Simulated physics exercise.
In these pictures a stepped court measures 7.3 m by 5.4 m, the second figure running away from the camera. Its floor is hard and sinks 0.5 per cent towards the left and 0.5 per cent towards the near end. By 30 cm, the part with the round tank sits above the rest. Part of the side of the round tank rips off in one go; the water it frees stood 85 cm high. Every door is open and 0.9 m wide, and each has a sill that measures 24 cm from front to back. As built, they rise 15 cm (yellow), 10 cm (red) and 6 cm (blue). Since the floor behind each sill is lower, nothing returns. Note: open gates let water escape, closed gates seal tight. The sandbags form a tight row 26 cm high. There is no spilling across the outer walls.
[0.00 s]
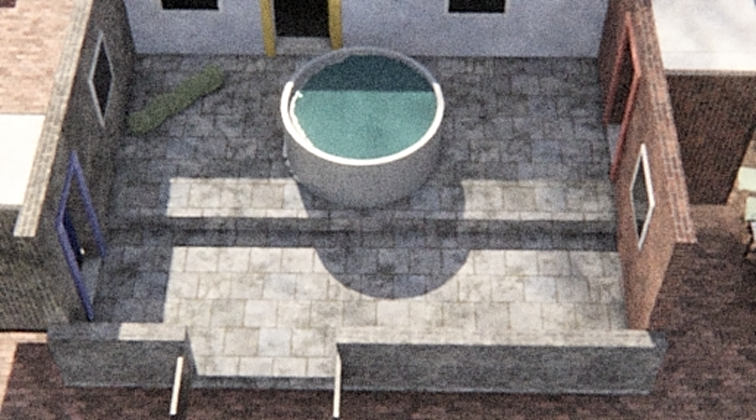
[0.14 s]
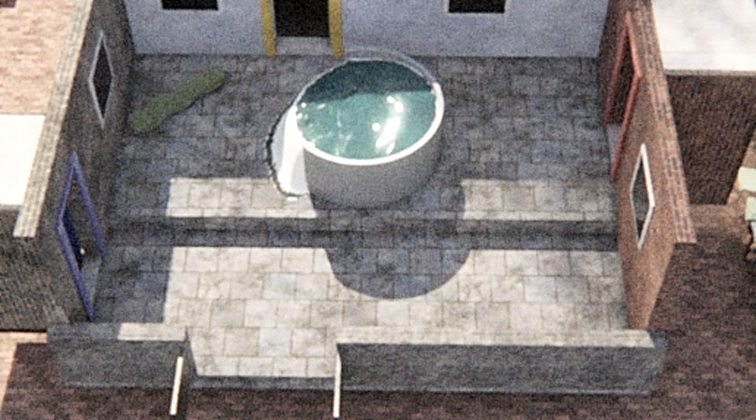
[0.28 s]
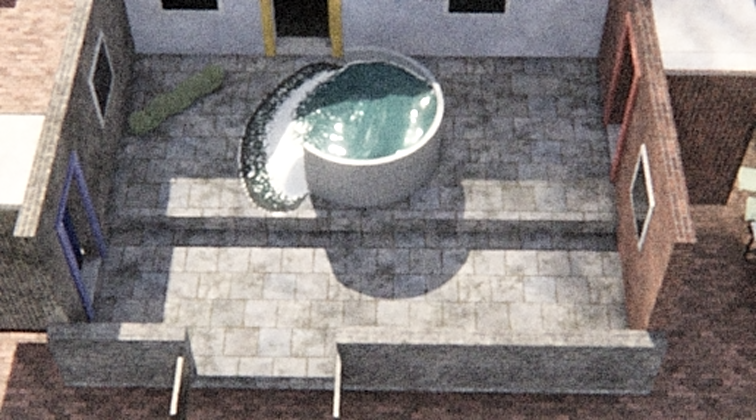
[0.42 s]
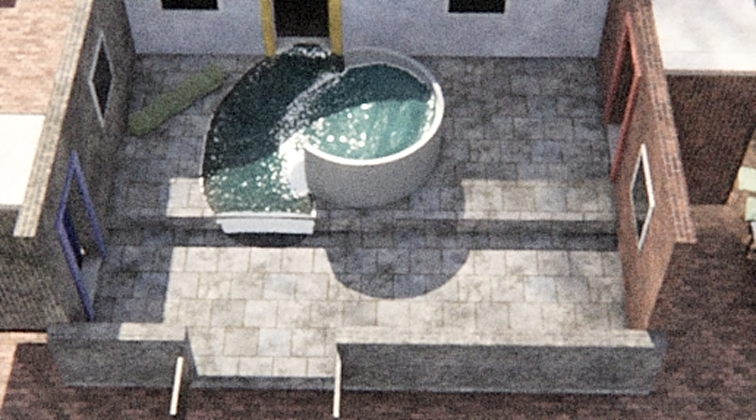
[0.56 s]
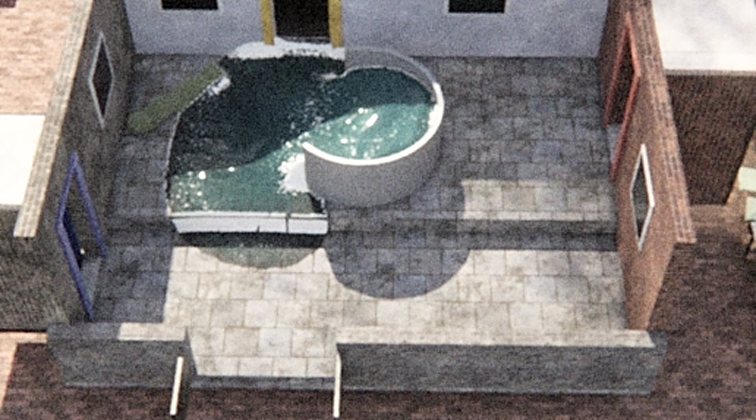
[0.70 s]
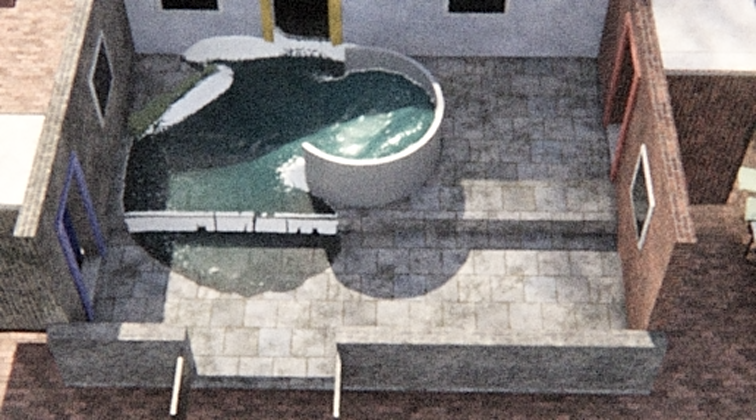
Water bursts from the left side of a round tank in a walled, paved court, spreads leftward in a foam-edged sheet, drops over a step towards the near side, and washes around a green bush near the back.
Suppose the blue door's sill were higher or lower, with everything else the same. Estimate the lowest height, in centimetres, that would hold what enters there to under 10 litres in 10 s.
I would say about 21 cm.
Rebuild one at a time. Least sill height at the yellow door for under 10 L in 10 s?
The yellow one would have to be about 31 cm high.
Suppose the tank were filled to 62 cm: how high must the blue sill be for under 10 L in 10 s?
Roughly 15 centimetres.
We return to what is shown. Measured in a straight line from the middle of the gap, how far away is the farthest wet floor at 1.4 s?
It gets close to 4.6 metres out.
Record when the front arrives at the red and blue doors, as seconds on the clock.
The red door at 6.5 s and the blue door at 1.0 s.
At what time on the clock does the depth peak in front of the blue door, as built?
Crest at t of about 2.0 s.
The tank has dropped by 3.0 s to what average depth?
Averaged depth comes out at about 14 cm.
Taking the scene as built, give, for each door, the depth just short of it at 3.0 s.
Lab note, cm: Yellow 16; red 0; blue 12.
After 1.4 s water covers 40 % of the floor, deepest (48 cm) near (127, 166); 16 cm at the blue door, 11 litres in over its 6 cm sill.
After 3.0 s water covers 45 % of the floor, deepest (44 cm) near (86, 346); 12 cm at the blue door, 70 litres in over its 6 cm sill.
After 10.0 s water covers 90 % of the floor, deepest (14 cm) near (450, 362); 10 cm at the blue door, 262 litres in over its 6 cm sill.
At the blue door as built, the water arrived by 1.0 s and peaked near 18 cm at 2.0 s.
With a sill of 18.5 cm, 20 litres would have come in within the 10 s; with 24.5 cm, 2 litres. So under 10 litres takes about 21 cm.
